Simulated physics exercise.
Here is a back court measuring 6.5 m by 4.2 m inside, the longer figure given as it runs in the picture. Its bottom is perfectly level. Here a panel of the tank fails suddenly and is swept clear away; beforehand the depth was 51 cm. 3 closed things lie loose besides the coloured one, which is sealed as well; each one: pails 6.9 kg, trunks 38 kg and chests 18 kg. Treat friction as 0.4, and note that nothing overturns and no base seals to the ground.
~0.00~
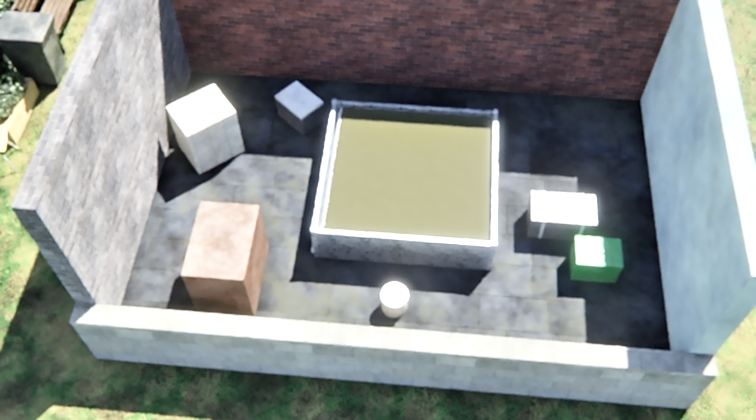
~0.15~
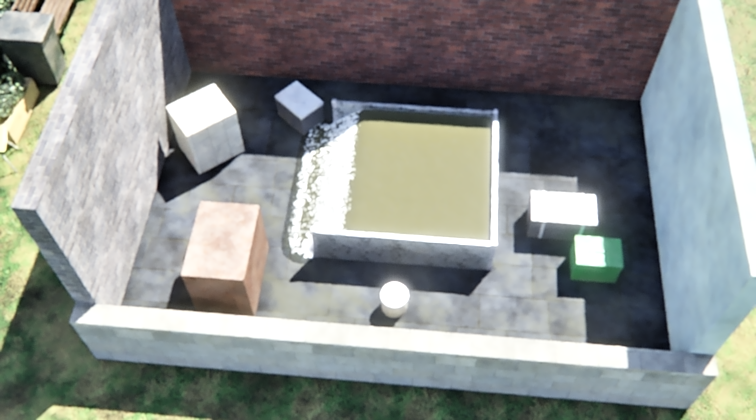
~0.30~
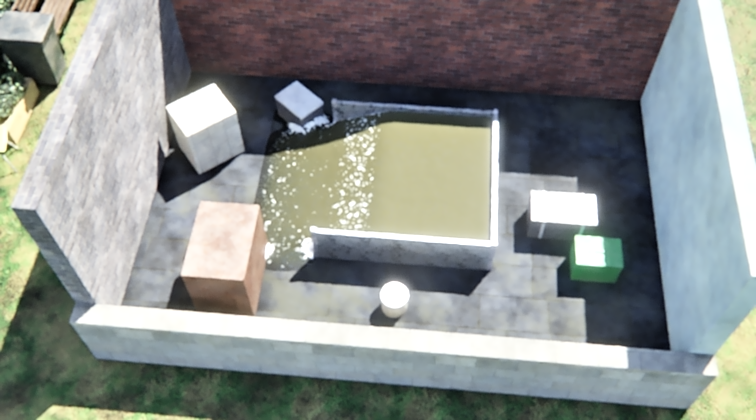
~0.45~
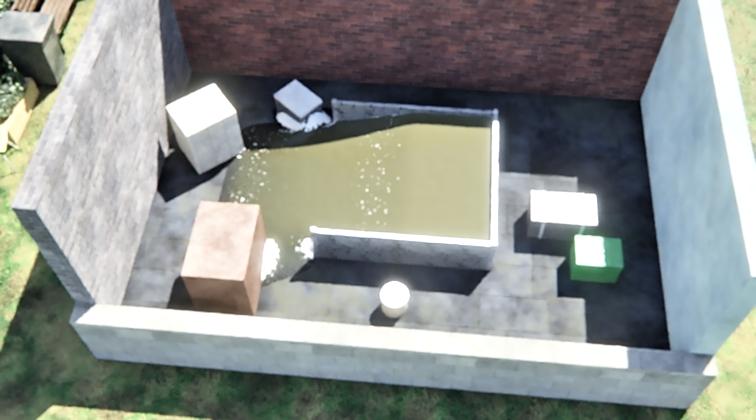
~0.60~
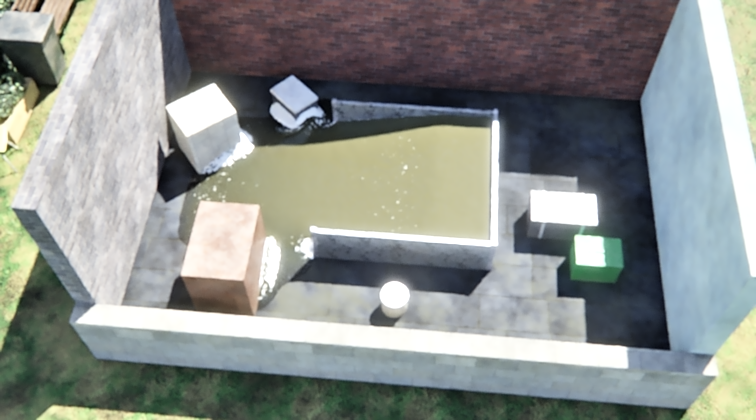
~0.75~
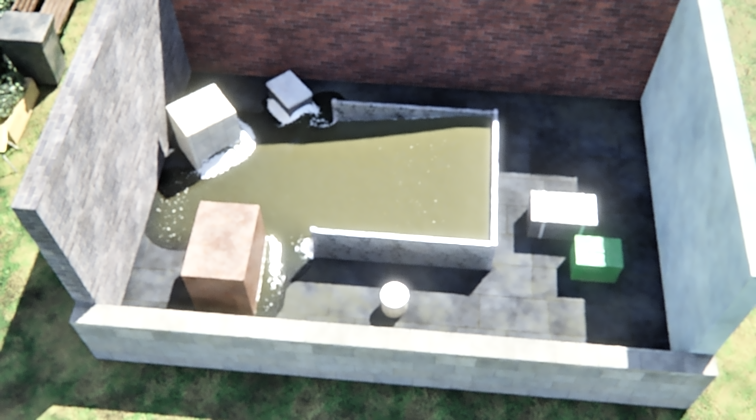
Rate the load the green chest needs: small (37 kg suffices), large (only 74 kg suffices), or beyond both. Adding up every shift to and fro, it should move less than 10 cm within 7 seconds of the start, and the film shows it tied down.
Small.
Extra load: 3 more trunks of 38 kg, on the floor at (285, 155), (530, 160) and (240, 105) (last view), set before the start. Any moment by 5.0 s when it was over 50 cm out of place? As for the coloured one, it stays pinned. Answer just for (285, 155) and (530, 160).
Result, in order - above threshold; below threshold.
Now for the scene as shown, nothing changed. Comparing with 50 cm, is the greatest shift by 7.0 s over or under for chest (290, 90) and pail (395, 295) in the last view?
In that order: Over, over.
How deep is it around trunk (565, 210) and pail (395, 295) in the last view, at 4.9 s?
Depths: Near 1 cm, then near 6 cm.
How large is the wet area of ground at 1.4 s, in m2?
The covered patch comes to about 11.5 m2.
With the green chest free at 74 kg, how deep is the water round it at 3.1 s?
Roughly 0 cm.
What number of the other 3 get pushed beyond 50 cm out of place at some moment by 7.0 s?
That makes 2.
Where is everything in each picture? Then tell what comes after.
In the first picture, the green chest at (599, 251) rests on the ground; water covers 4.2 m2; 0 of 4 have shifted.
In the second picture, the green chest at (599, 251), on the bottom; 5.2 m2 under water; 0 of 4 have shifted.
In the third picture, the green chest at (599, 251) rests on the ground; 6.2 m2 under water; 0 of 4 have shifted.
In the fourth picture, the green chest at (599, 251) rests on the ground; water covers 7.3 m2; 0 of 4 have shifted.
In the fifth picture, the green chest at (599, 251) rests on the ground; 8.2 m2 under water; 1 of 4 have shifted.
In the sixth picture, the green chest at (599, 251) rests on the ground; water covers 9.1 m2; 1 of 4 have shifted.
After 1.4 s the green chest would be 0 cm from its start with 37 kg and 0 cm from its start with 74 kg; 0 cm of water round it then.
After 3.1 s the green chest would be 0 cm from its start with 37 kg and 0 cm from its start with 74 kg; 0 cm of water round it then.
After 4.9 s the green chest would be 0 cm from its start with 37 kg and 0 cm from its start with 74 kg; 4 cm of water round it then.
After 7.0 s the green chest would be 0 cm from its start with 37 kg and 0 cm from its start with 74 kg; 6 cm of water round it then.
